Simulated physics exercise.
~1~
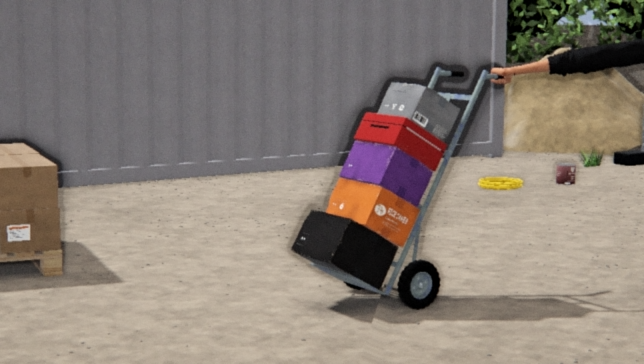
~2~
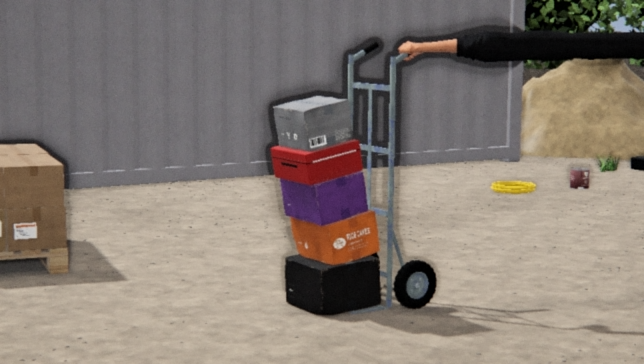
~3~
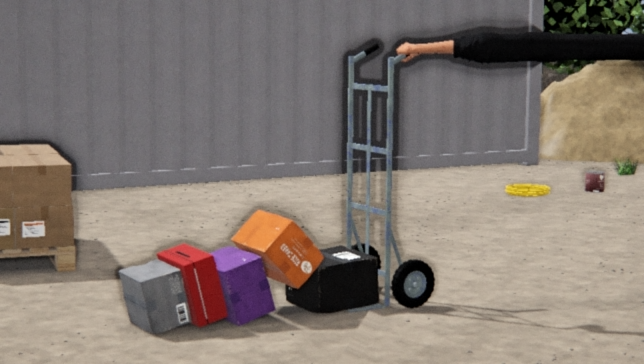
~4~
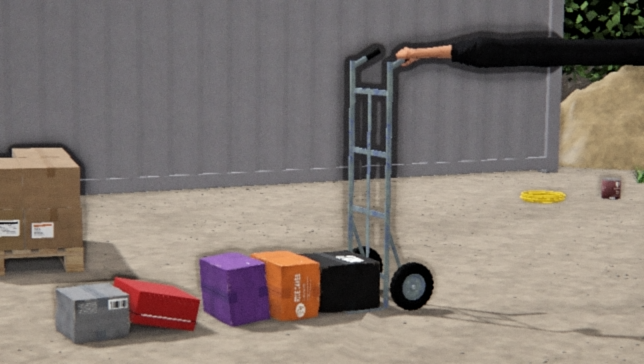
A hand at the end of a dark sleeve grips a tilted sack truck on sandy ground before a grey corrugated wall, seen from the side. The truck carries a stack with a black box at the bottom, then orange, purple, red and grey ones, while a brown carton sits on a pallet at left. The arm swings the truck upright, and the stack leans left. The upper boxes topple leftward, the orange one tumbling last onto the ground. Finally, four boxes lie in a row left of the upright, still-held truck, with the black one remaining at its base.
